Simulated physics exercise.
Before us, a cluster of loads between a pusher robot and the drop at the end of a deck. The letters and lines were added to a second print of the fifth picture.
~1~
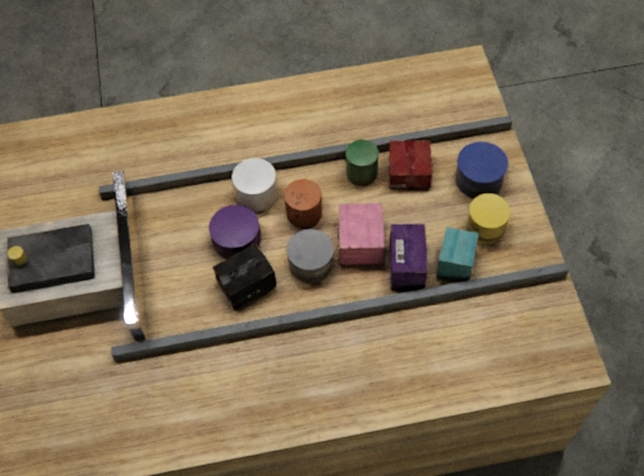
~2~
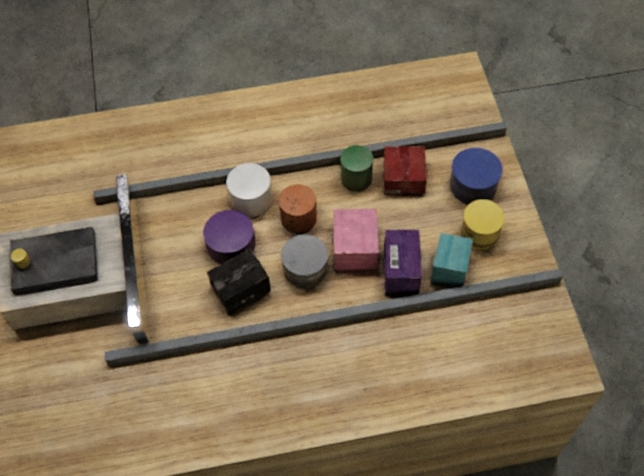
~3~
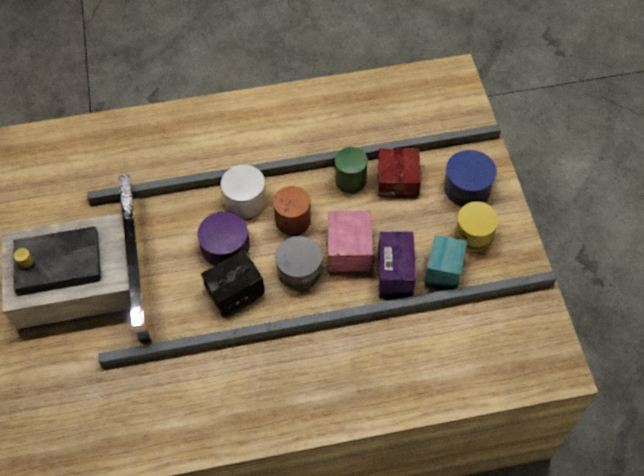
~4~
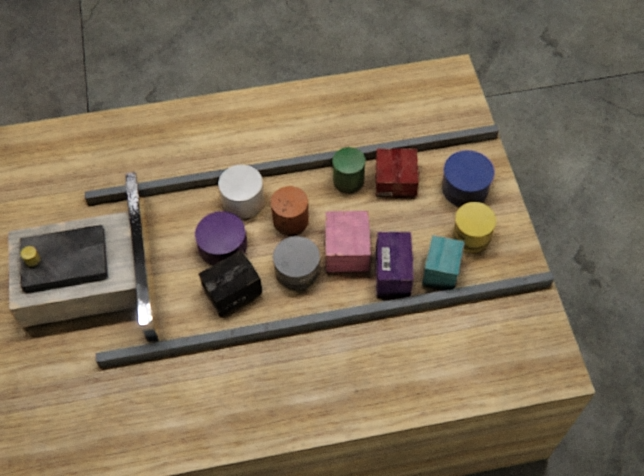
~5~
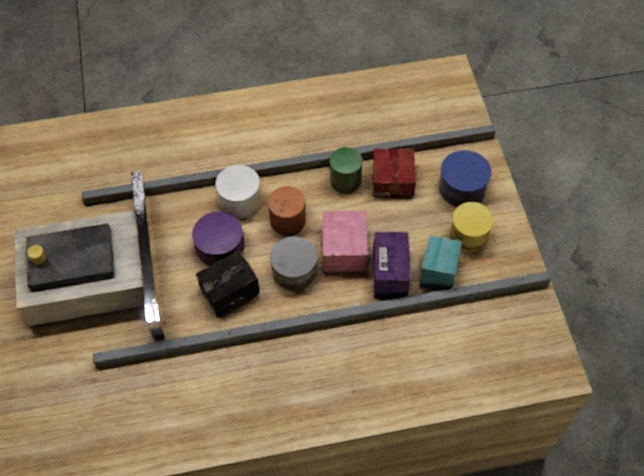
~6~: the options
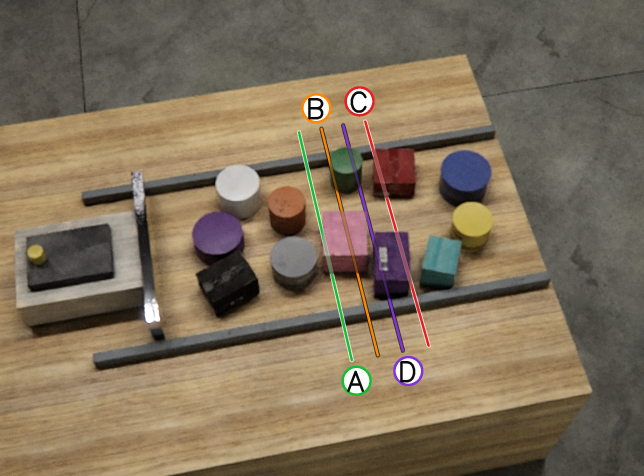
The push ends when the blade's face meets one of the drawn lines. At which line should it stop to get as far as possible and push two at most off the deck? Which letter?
Stop at C.
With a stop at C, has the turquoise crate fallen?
Yes.
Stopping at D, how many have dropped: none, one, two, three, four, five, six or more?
By then, none.
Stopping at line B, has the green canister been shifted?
Yes.
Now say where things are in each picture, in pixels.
In the first picture, yellow pail (487, 219); orange canister (304, 204); green canister (362, 163).
In the second picture, robot (60, 258); turquoise crate (451, 261).
In the third picture, robot (63, 257); purple parcel (397, 264).
In the fourth picture, robot (70, 256); white canister (242, 192).
In the fifth picture, robot (76, 254); grey pail (294, 264); black box (228, 283); blue pail (464, 179).
On the marked copy, A at (323, 237); B at (347, 233); C at (395, 225); D at (371, 229).
Following C. Soon after the start, robot (169, 239); purple parcel (402, 264); white canister (256, 190).
Later, robot (260, 223); yellow pail (478, 221); turquoise crate (485, 258).
In the end, robot (328, 211); turquoise crate over the edge; yellow pail over the edge; two fallen.
As for the rest, A is within the limit but short; B is within the limit but short; D is within the limit but short.
